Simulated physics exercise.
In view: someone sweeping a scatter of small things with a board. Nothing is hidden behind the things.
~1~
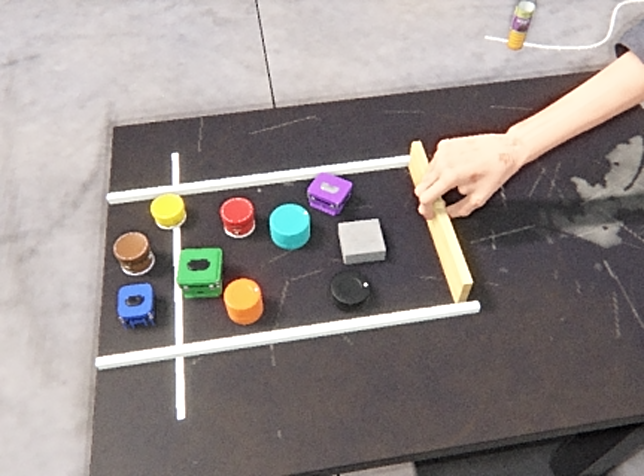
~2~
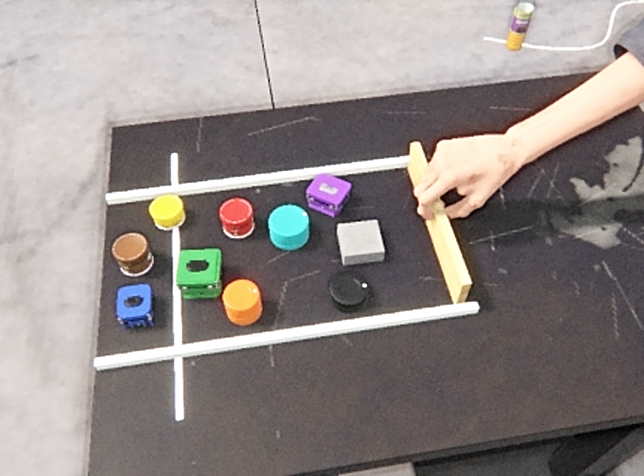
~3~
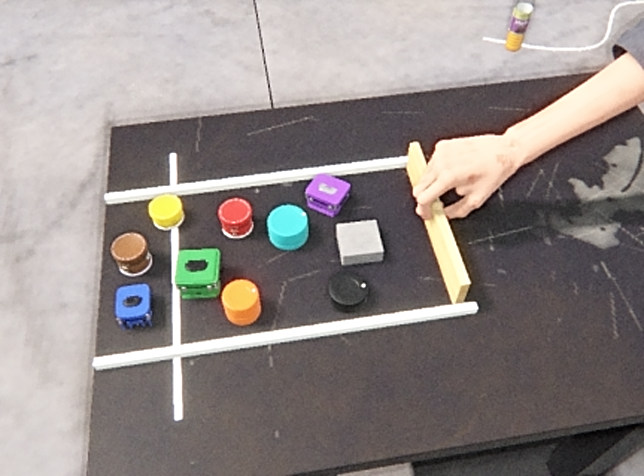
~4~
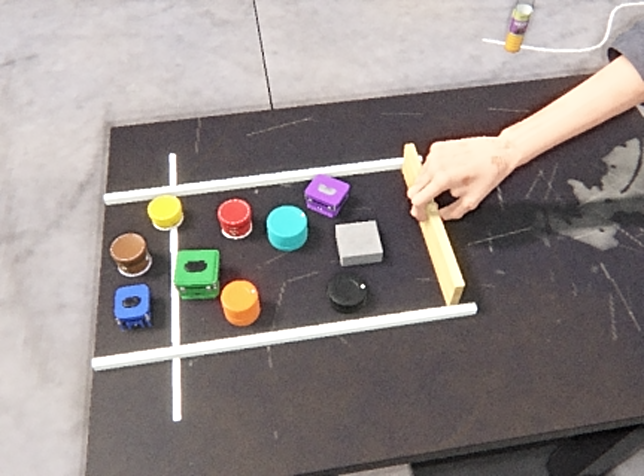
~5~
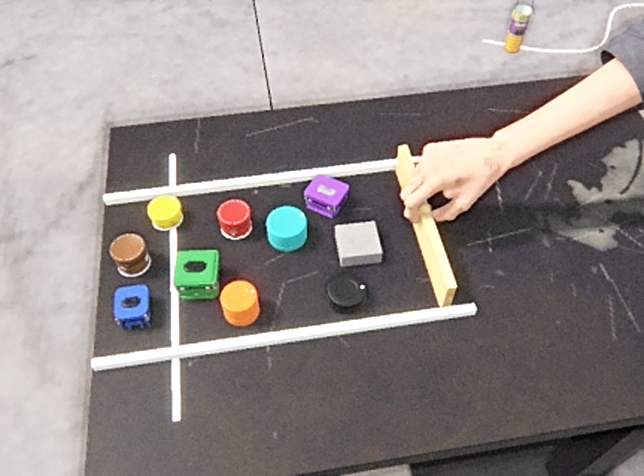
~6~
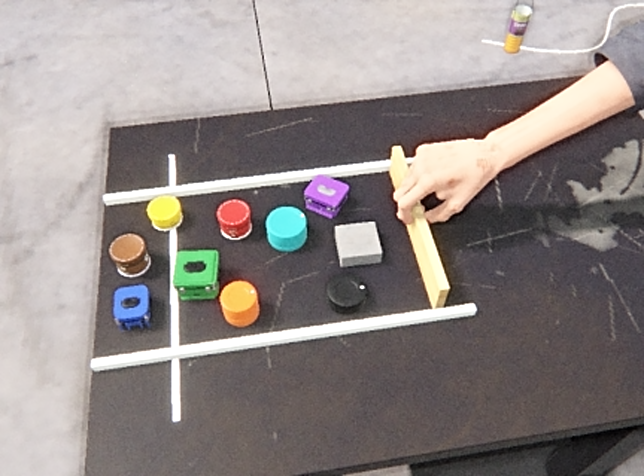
A hand held a wooden board upright at the right end of two white strips, then slid it slightly left toward a scatter of small colourful pots and cases, which stayed practically still.
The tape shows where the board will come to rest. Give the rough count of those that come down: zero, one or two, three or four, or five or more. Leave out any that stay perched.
The number that fall off is one or two.
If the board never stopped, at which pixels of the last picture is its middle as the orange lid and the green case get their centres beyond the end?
Its middle is around (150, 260) and around (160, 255).
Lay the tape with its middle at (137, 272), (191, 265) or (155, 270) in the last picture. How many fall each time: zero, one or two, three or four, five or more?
The falls would be five or more; zero; either three or four.
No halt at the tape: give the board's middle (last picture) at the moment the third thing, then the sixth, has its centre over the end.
Its middle is around (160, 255) and later (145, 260).
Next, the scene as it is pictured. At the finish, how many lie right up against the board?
In contact: 4.
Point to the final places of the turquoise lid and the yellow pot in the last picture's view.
First (152, 245), then (113, 210).
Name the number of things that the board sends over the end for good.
Fallen: 1.
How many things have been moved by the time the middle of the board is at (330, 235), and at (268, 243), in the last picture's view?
First 4, then 6.
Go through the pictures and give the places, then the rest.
In the first frame, brown pot (135, 254); blue case (138, 306); yellow pot (169, 212); board (437, 218); tape (178, 265).
In the second frame, blue case (137, 307); red pot (237, 219).
In the third frame, yellow pot (167, 213); black lid (348, 293).
In the fourth frame, brown pot (131, 255); purple case (327, 196).
In the fifth frame, blue case (134, 308); green case (198, 275).
In the sixth frame, brown pot (131, 256); blue case (134, 308); yellow pot (166, 214); board (416, 223); tape (174, 267).
Soon after, none off yet; brown pot at rest near (131, 256); blue case at rest near (134, 308); yellow pot at rest near (166, 214).
After that, none off yet; brown pot at rest near (131, 256); blue case displaced a little near (118, 312); yellow pot displaced about its own width near (148, 210).
In the end, the number that fall off is one or two; gone, blue case.
